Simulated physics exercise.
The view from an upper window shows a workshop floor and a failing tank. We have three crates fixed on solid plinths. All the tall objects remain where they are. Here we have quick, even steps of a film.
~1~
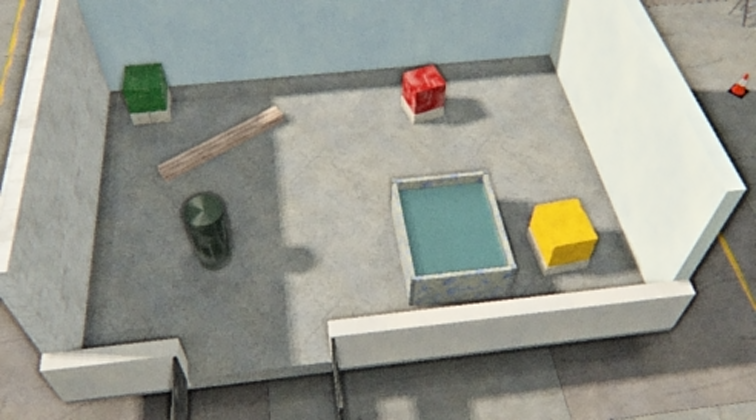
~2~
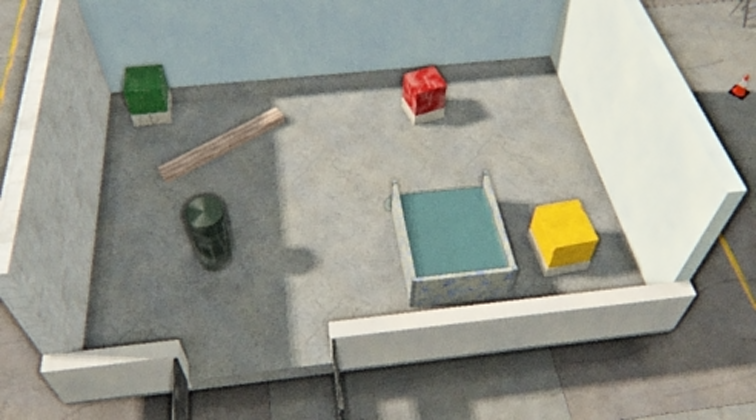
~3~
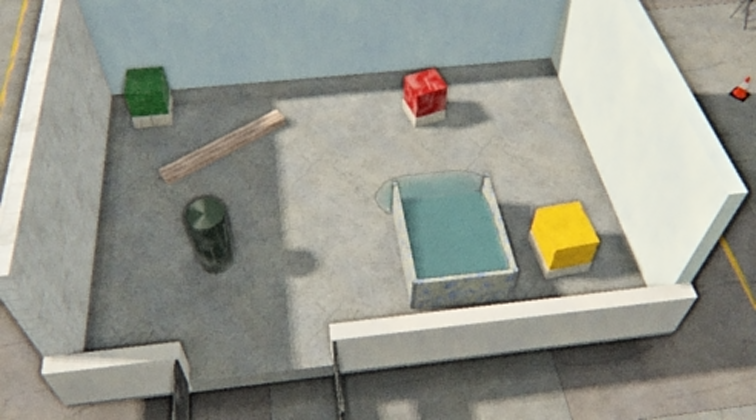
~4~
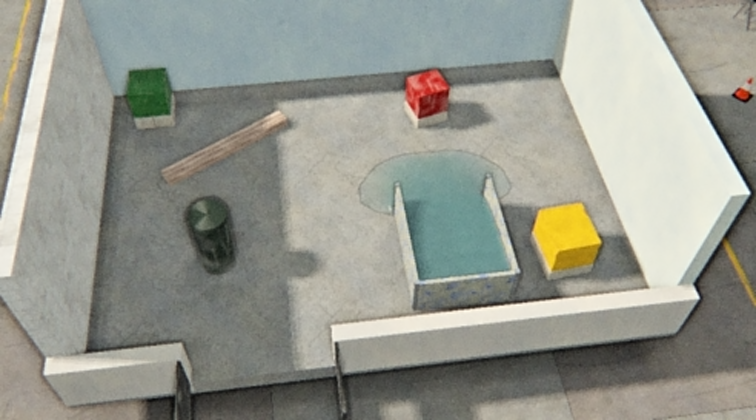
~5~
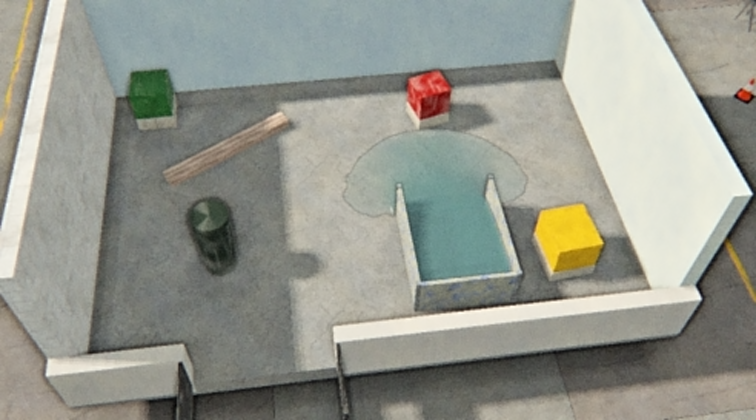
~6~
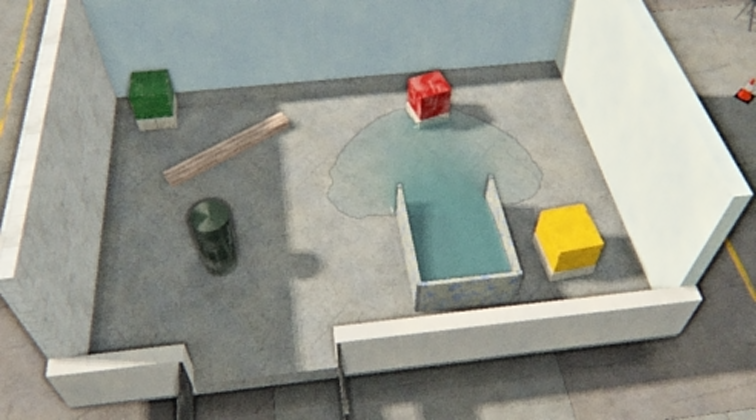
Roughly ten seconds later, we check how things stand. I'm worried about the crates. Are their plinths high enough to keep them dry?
The red crate is left wet, the yellow crate is left dry, the green crate is left dry.
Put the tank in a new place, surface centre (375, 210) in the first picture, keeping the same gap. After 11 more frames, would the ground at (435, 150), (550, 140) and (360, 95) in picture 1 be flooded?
Taking the three spots in order: Swamped, bare, swamped.
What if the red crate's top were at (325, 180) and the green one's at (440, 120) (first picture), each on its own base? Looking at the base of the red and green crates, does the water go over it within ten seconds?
Briefly, the red one stays clear and the green one gets flooded.
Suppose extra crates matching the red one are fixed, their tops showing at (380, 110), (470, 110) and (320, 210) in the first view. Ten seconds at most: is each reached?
Well, the first one goes wet, the second goes wet, and the third is never reached.
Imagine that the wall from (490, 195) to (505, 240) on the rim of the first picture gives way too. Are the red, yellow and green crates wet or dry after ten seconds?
Red: Not flooded; yellow: Flooded; green: Not flooded.
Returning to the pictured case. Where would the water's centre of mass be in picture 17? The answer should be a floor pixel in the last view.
The centre of mass sits at about (430, 157).
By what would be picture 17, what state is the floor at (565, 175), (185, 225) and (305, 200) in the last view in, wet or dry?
First spared, second spared, third spared.
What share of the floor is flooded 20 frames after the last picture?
My guess is around 40 in a hundred.
A moment on, water covers 25 % of the floor; the red crate water round its plinth, the yellow crate not reached, the green crate not reached.
Next, water covers 30 % of the floor; the red crate water round its plinth, the yellow crate not reached, the green crate not reached.
Then, water covers 40 % of the floor; the red crate water round its plinth, the yellow crate not reached, the green crate water round its plinth.
Later, water covers 65 % of the floor; the red crate water round its plinth, the yellow crate water round its plinth, the green crate water round its plinth.
In the end, water covers 90 % of the floor; the red crate was topped, the yellow crate stayed above the water, the green crate stayed above the water.
